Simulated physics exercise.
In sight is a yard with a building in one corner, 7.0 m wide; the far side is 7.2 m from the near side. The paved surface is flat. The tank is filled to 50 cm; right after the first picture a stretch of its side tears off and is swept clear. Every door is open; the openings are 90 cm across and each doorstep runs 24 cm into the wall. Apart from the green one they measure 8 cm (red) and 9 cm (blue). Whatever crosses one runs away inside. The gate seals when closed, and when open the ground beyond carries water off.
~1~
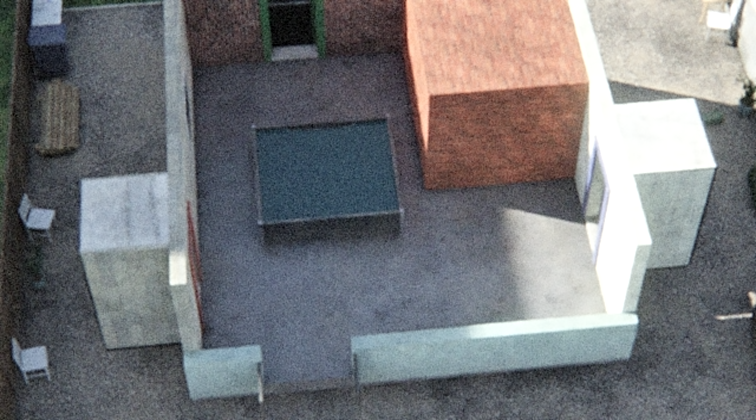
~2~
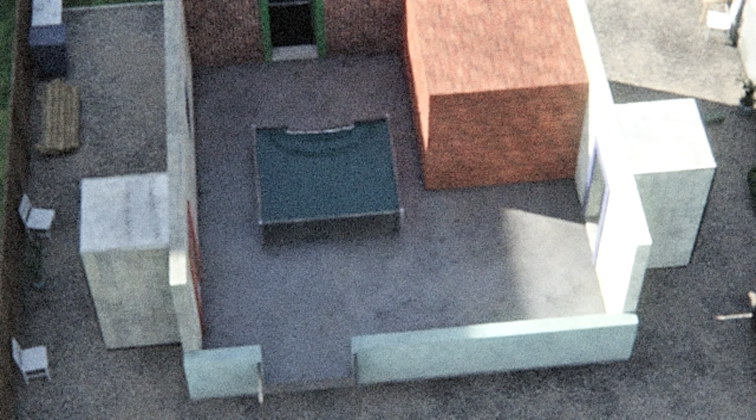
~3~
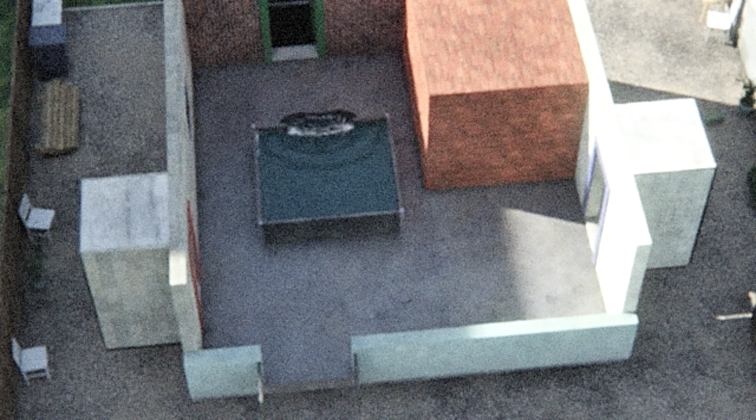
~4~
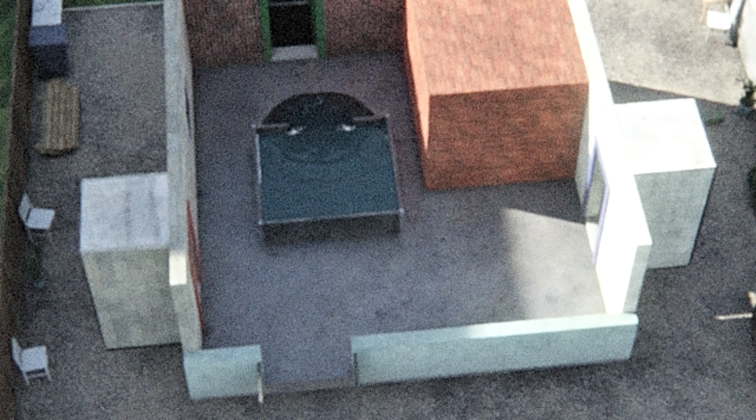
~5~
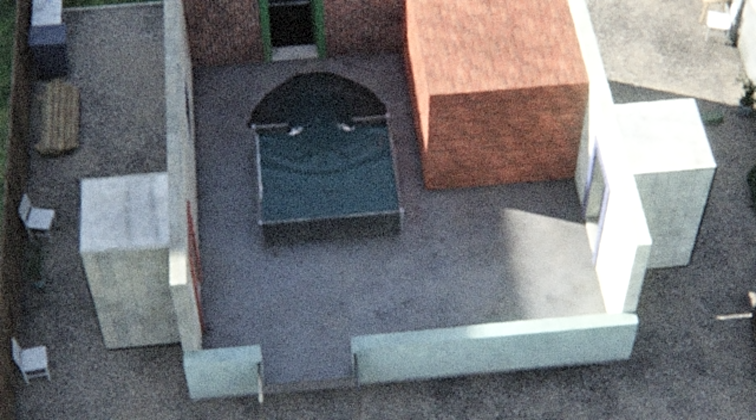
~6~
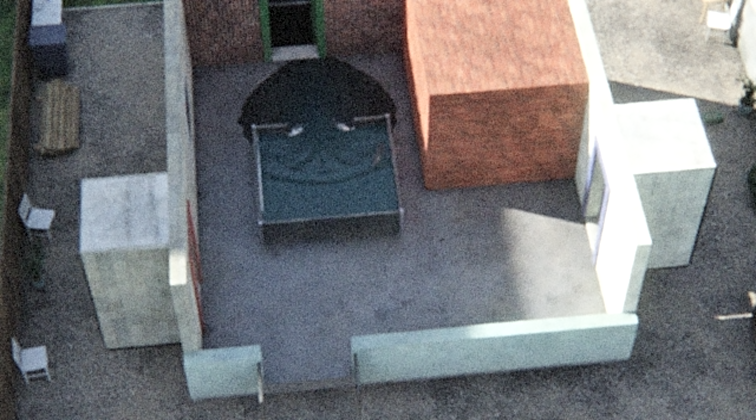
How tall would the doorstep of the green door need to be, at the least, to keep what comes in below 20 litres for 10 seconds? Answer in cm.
Some 25 cm above the ground.
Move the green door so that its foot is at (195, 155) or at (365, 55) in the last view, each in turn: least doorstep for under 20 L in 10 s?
About 5.5 and 22 cm.
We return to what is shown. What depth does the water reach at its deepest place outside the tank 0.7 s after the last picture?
Up to some 30 cm.
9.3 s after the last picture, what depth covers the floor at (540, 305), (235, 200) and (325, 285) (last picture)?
Roughly 3, 6 and 2 cm, in turn.
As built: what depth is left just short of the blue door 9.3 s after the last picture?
Roughly 1.0 cm deep.
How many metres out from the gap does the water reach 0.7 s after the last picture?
Roughly 2.8 m.
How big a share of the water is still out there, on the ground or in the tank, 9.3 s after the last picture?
Some 86 per cent remains.
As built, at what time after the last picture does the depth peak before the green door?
At about 1.6 s.
Then, 0.7 s after the last picture water covers 20 % of the floor, deepest (30 cm) near (319, 139); 26 cm at the green door, 39 litres in over its 12 cm doorstep.
Then, 2.3 s after the last picture water covers 25 % of the floor, deepest (28 cm) near (329, 62); 25 cm at the green door, 172 litres in over its 12 cm doorstep.
Then, 9.3 s after the last picture water covers 80 % of the floor, deepest (14 cm) near (193, 80); 12 cm at the green door, 286 litres in over its 12 cm doorstep.
At the green door as built, the water peaked near 29 cm, 1.5 s after the last picture.
Run again over the same 10 s with other heights there, 38 litres in over 22.5 cm, 0 litres over 31 cm. The limit of 20 litres is kept from about 25 cm up.
